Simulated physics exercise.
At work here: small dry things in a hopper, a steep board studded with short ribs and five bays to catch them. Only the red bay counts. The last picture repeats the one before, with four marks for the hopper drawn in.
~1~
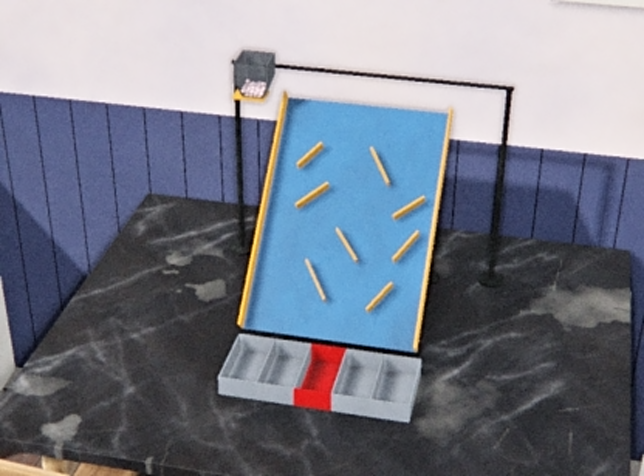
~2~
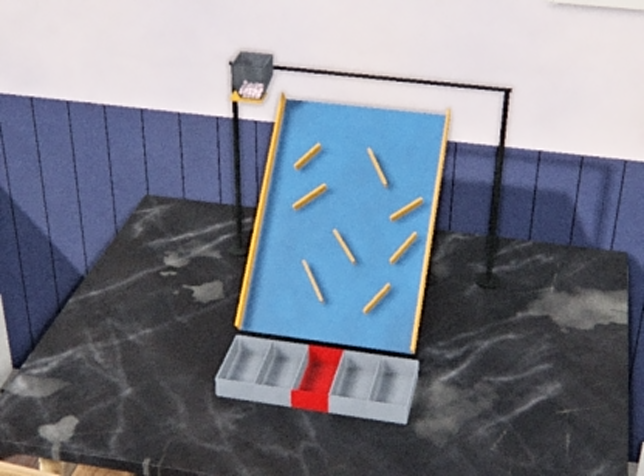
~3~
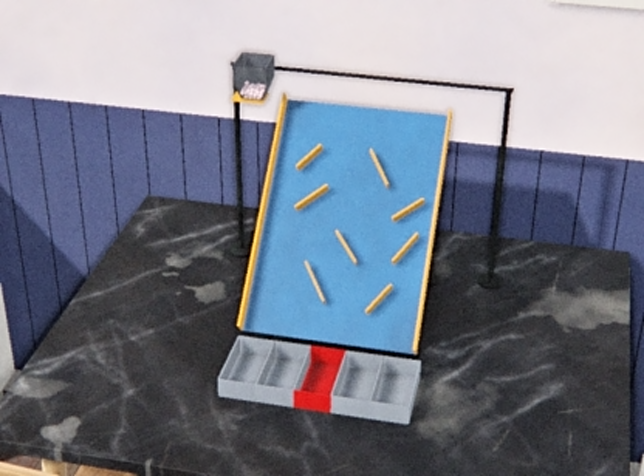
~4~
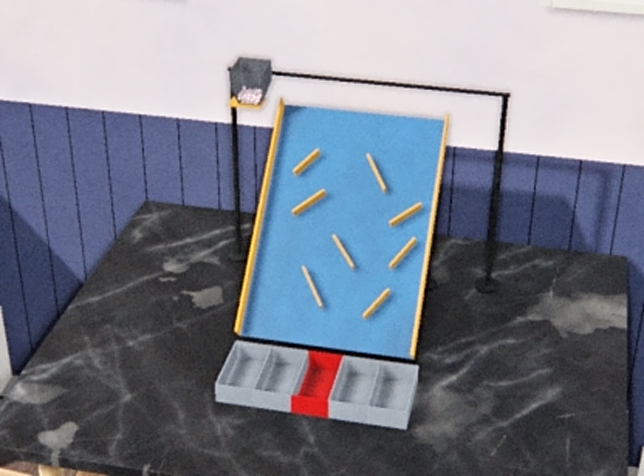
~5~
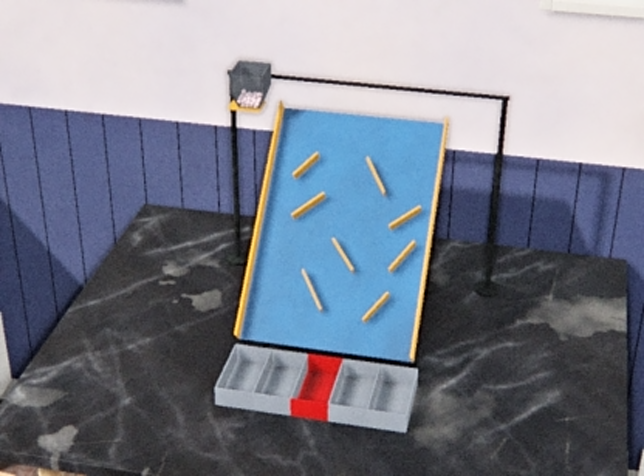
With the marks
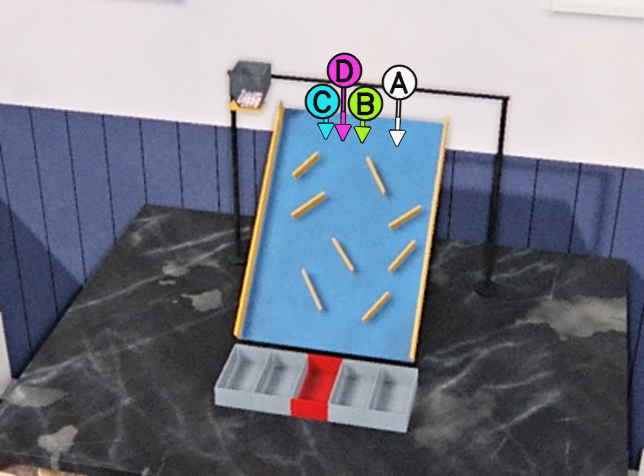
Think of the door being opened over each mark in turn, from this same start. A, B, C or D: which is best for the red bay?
A beats the others.
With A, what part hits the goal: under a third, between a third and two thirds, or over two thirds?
It is between a third and two thirds.
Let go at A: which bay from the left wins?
The third from the left.
On the marked copy, mark A meets the board at (397, 140); mark B meets the board at (362, 136); mark C meets the board at (325, 133); mark D meets the board at (342, 134).
For mark A, about half in the red bay, about a third in other bays, about a quarter outside the box.
For mark B, about a quarter in the red bay, about a third in other bays, about a third outside the box.
For mark C, about a quarter in the red bay, about half in other bays, about a quarter outside the box.
For mark D, about a quarter in the red bay, about a third in other bays, about a third outside the box.
